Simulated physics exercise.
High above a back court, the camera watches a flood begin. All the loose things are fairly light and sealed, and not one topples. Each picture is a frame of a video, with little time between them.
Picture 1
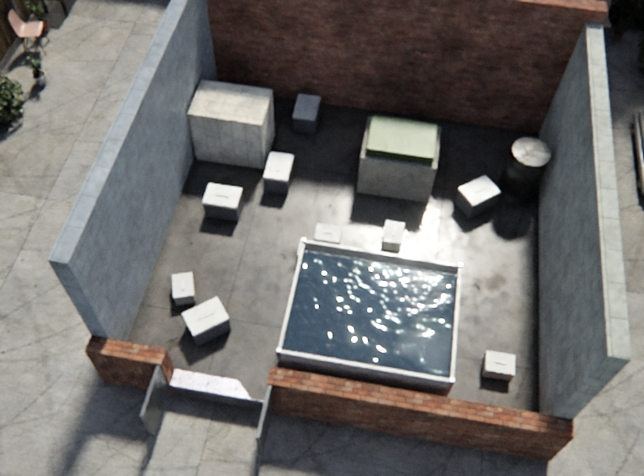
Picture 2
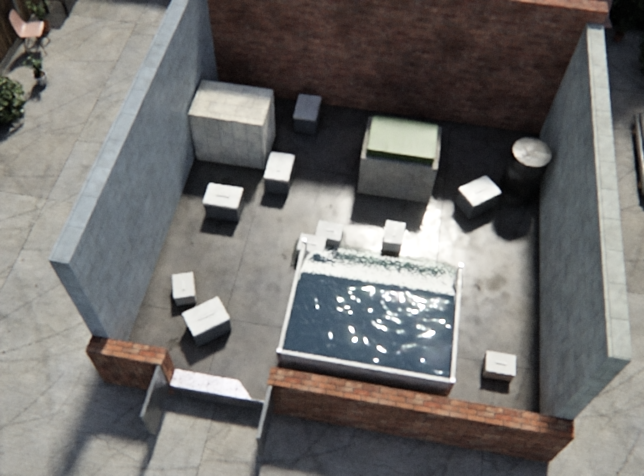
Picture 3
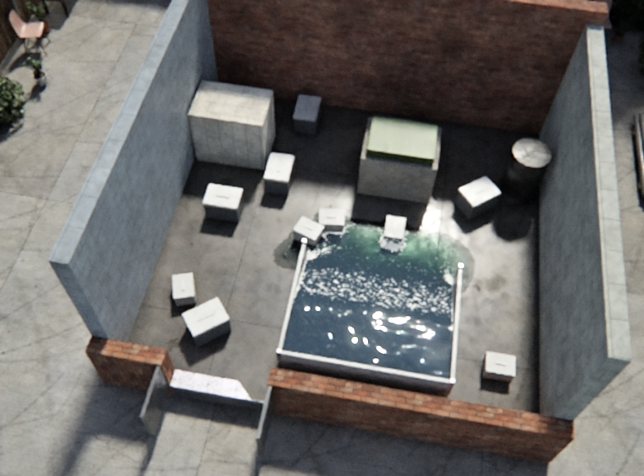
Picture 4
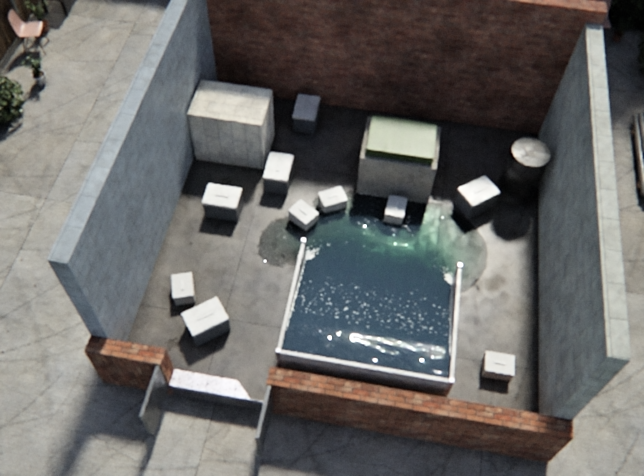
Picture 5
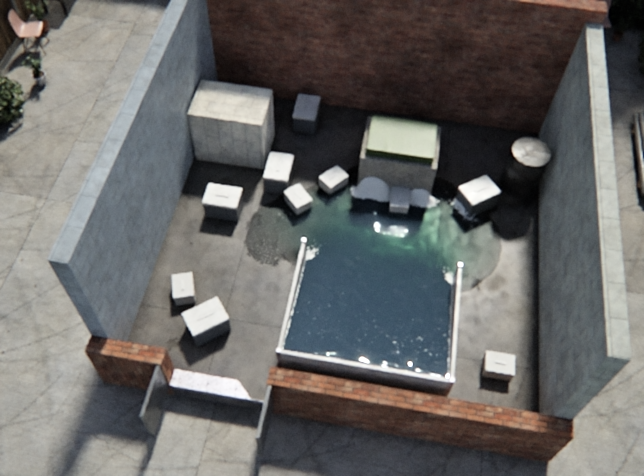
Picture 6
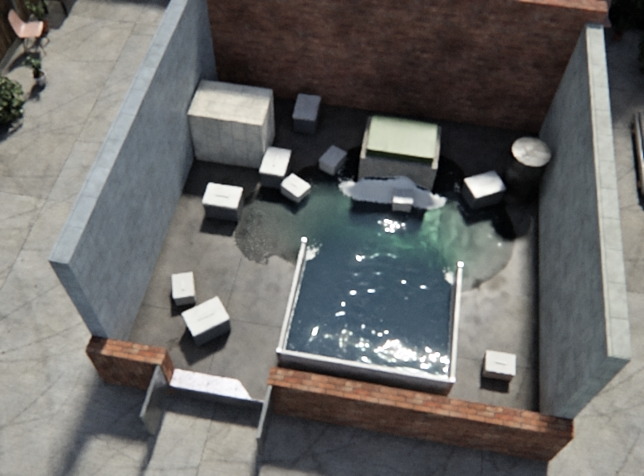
A walled back court with a grey paved floor is seen from high above by a still camera. Pale boxes lie scattered around a large grey block, a green-topped block and a round drum, with a white-rimmed pool of dark water at the front. Water surges over the pool's far edge, spreads greenish across the floor to the green-topped block, and pushes several nearby boxes backward.
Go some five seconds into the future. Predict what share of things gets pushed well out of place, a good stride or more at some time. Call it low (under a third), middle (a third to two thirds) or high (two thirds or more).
High.
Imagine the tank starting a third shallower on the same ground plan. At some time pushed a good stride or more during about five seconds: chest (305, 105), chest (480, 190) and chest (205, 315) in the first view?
Taking them as listed - the full distance for the first, the full distance for the second, a shorter distance for the third.
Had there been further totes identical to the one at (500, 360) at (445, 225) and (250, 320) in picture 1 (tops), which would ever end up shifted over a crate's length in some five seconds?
As listed: Pushed that far, not that far.
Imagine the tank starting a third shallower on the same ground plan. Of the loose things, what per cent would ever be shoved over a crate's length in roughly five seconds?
Close to 80 % of the lot.
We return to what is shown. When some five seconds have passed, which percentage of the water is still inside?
By my count, 100 per cent.
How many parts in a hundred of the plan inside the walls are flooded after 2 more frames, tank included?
My figure is about 50 percent.
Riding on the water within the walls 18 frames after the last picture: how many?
So that is 7.
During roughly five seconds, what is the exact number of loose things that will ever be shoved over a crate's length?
I make it 10 in total.
A moment on, 3 of 10 are well off their spots; 3 afloat.
Next, 6 of 10 are well off their spots; 5 afloat.
Later, 7 of 10 are well off their spots; 7 afloat.
In the end, 10 of 10 are well off their spots, and 10 have been at some point; 10 afloat.
